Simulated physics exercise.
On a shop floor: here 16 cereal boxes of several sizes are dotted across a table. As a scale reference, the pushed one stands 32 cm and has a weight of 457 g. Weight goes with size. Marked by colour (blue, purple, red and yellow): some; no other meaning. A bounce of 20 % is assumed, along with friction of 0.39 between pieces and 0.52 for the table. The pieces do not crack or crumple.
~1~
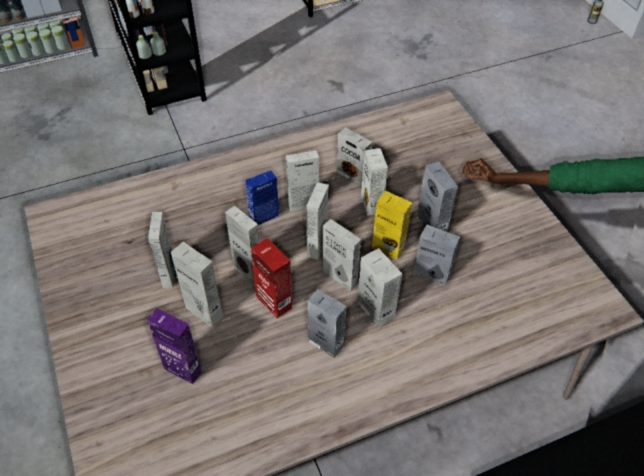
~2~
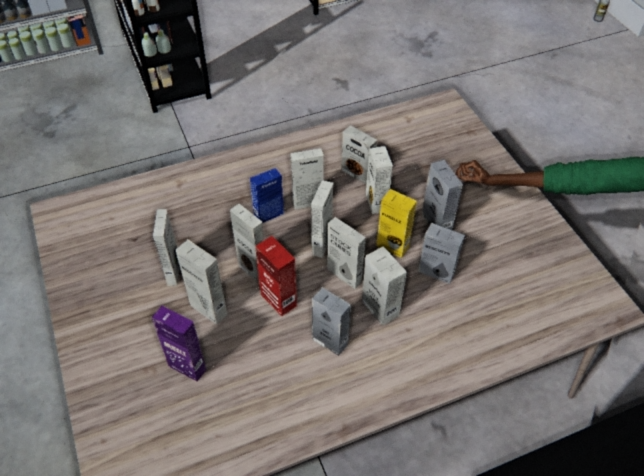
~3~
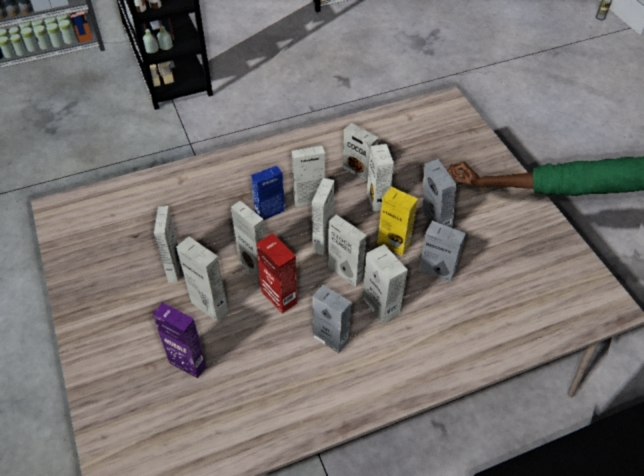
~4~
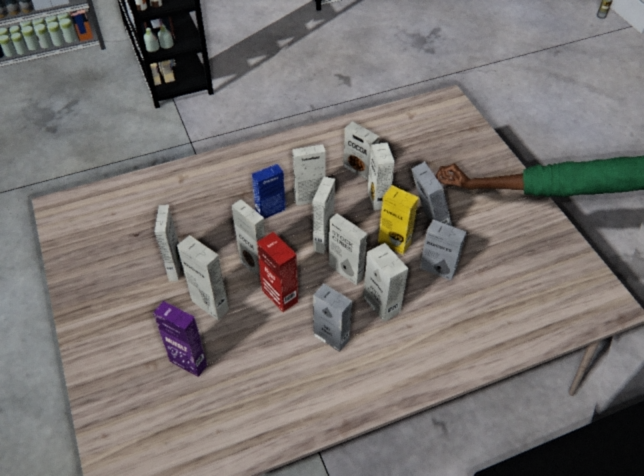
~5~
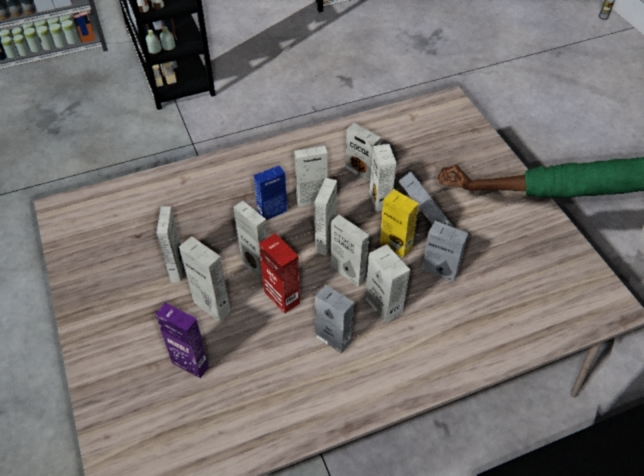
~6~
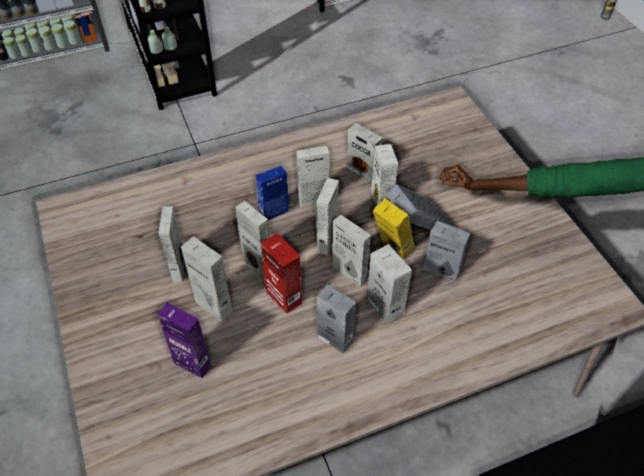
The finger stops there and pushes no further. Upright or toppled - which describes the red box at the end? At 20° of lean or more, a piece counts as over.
Toppled.
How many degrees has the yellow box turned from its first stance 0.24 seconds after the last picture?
It sits at about 70 degrees.
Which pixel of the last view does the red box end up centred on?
Roughly at (229, 307).
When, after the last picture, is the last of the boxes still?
At roughly 1.5 s.
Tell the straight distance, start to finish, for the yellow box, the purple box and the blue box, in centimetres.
The yellow one ends 20 cm from where it began, the purple one 0 cm, and the blue one 0 cm.
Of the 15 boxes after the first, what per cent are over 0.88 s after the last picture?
At that instant, 25 percent.
Then, 0.24 s later than the last frame, 2 of the 15 other boxes over; red box unmoved; yellow box tilted 65°.
Then, 0.88 s later than the last frame, 4 of the 15 other boxes over; red box tilted 54°; yellow box lying flat.
When it is over, 4 of the 15 other boxes over; red box lying flat; yellow box lying flat; purple box unmoved. Eleven left standing. In pixels of the last frame, middles, red box near (229, 307), yellow box near (370, 258).
